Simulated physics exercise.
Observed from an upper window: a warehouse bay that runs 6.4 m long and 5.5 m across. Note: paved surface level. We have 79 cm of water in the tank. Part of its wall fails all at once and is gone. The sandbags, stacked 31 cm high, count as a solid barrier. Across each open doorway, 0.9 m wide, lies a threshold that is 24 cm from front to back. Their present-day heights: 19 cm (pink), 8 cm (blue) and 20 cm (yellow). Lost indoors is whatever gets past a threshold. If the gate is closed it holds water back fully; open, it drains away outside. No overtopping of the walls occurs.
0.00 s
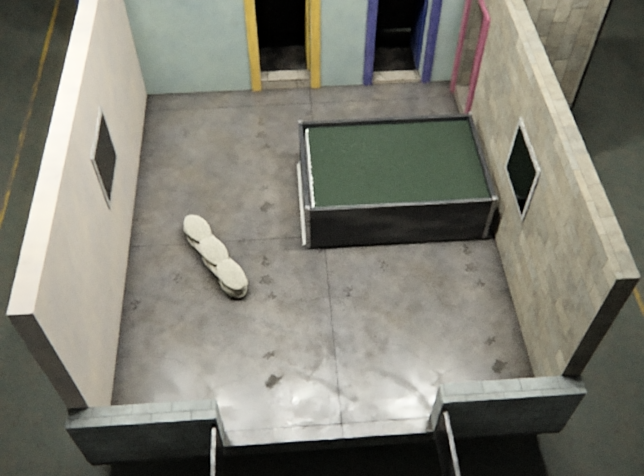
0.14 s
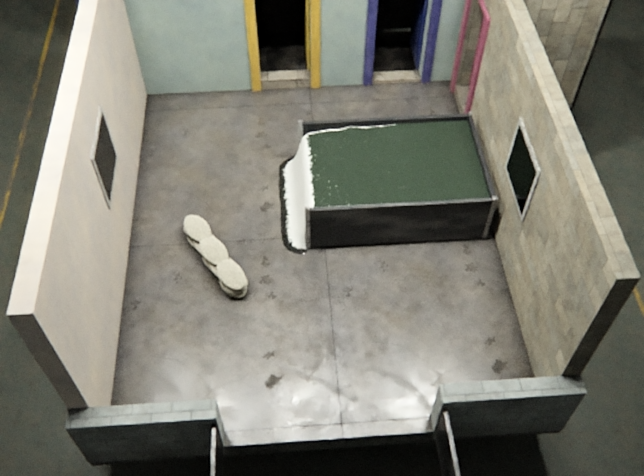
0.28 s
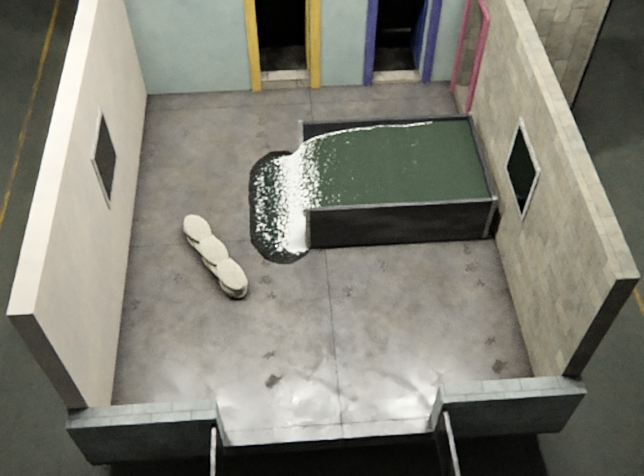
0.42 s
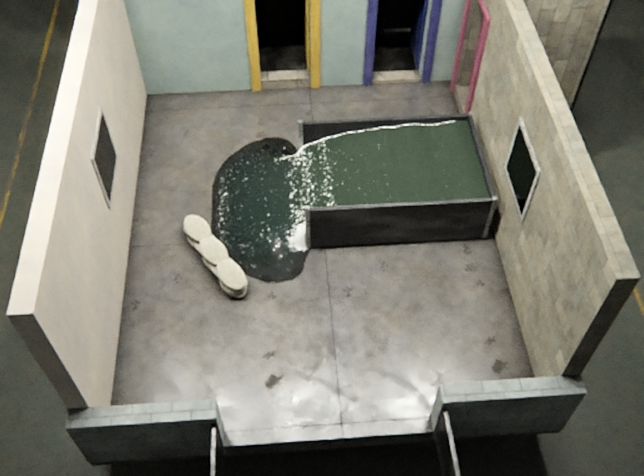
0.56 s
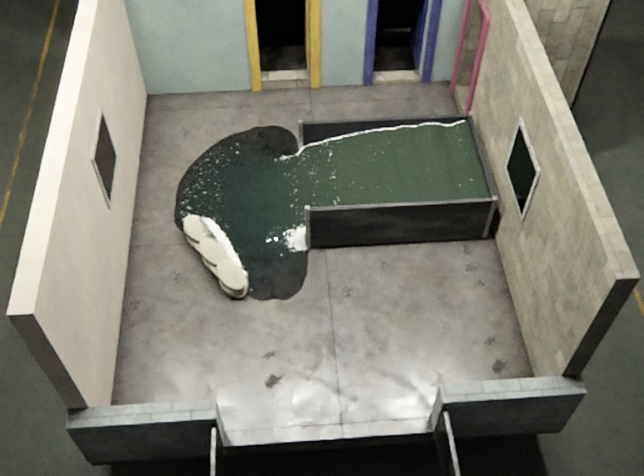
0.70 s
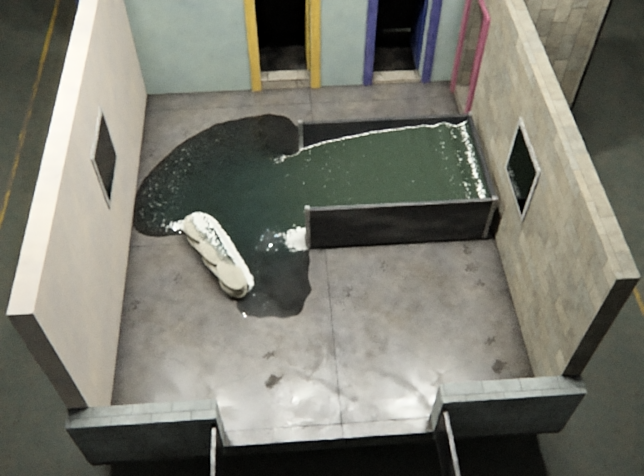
We see a dark tank of green water in a walled, open-topped bay; its left side gives way, and foaming water pours out, spreading leftward across the gray floor and around a low stack of pale sandbags.
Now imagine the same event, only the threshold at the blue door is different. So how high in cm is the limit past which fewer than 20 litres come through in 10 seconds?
The limit is about 18 cm.
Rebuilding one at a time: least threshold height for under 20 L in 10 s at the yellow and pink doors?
Roughly 11.0 cm for the yellow door and roughly 23 cm for the pink door.
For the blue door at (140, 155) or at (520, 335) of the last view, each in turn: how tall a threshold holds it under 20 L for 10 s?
33 and 6.5 cm.
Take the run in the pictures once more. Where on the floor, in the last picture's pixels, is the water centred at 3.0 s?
I'd say around (254, 196).
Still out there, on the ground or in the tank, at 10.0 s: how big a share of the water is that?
I'd put it at about 78 per cent.
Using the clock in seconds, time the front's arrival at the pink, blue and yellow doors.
Pink: 3.8 s; blue: 3.2 s; yellow: 1.6 s.
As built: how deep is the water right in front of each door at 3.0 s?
Depths, in cm - pink: 0, blue: 0, yellow: 11.
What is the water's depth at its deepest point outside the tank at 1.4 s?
Roughly 51 cm.
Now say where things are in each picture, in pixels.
The tank at (393, 163) is whole and still, 79 cm deep; the blue door at (401, 37) is dry, in the first frame.
The gap is at (306, 189), the front 0.3 m out at (285, 217); the back of the tank holds 79 cm, in the second frame.
Water pours out at (306, 192) and has run 0.8 m, to (254, 219); about 14 cm deep outside, 79 cm at the back, in the third frame.
The front is at (219, 239), 1.4 m from the gap at (306, 193); 3.1 m2 of floor is wet, 79 cm left at the back, in the fourth frame.
Water pours out at (306, 194) and has run 2.0 m, to (180, 220); about 10 cm deep outside, 78 cm at the back, in the fifth frame.
The gap is at (306, 194), the front 2.6 m out at (140, 225); the back of the tank holds 70 cm; 2.4 m in a straight line remain to the blue door at (401, 37), in the sixth frame.
After 1.4 s water covers 35 % of the floor, deepest (51 cm) near (148, 187); it has not reached the blue door.
After 3.0 s water covers 70 % of the floor, deepest (51 cm) near (147, 98); it has not reached the blue door.
After 10.0 s water covers 95 % of the floor, deepest (14 cm) near (443, 148); 13 cm at the blue door, 158 litres in over its 8 cm threshold.
At the blue door as built, the water arrived by 3.3 s and peaked near 22 cm at 6.6 s.
Run again over the same 10 s with other heights there, 44 litres in over 15 cm, 10 litres over 20 cm. The limit of 20 litres is kept from about 18 cm up.
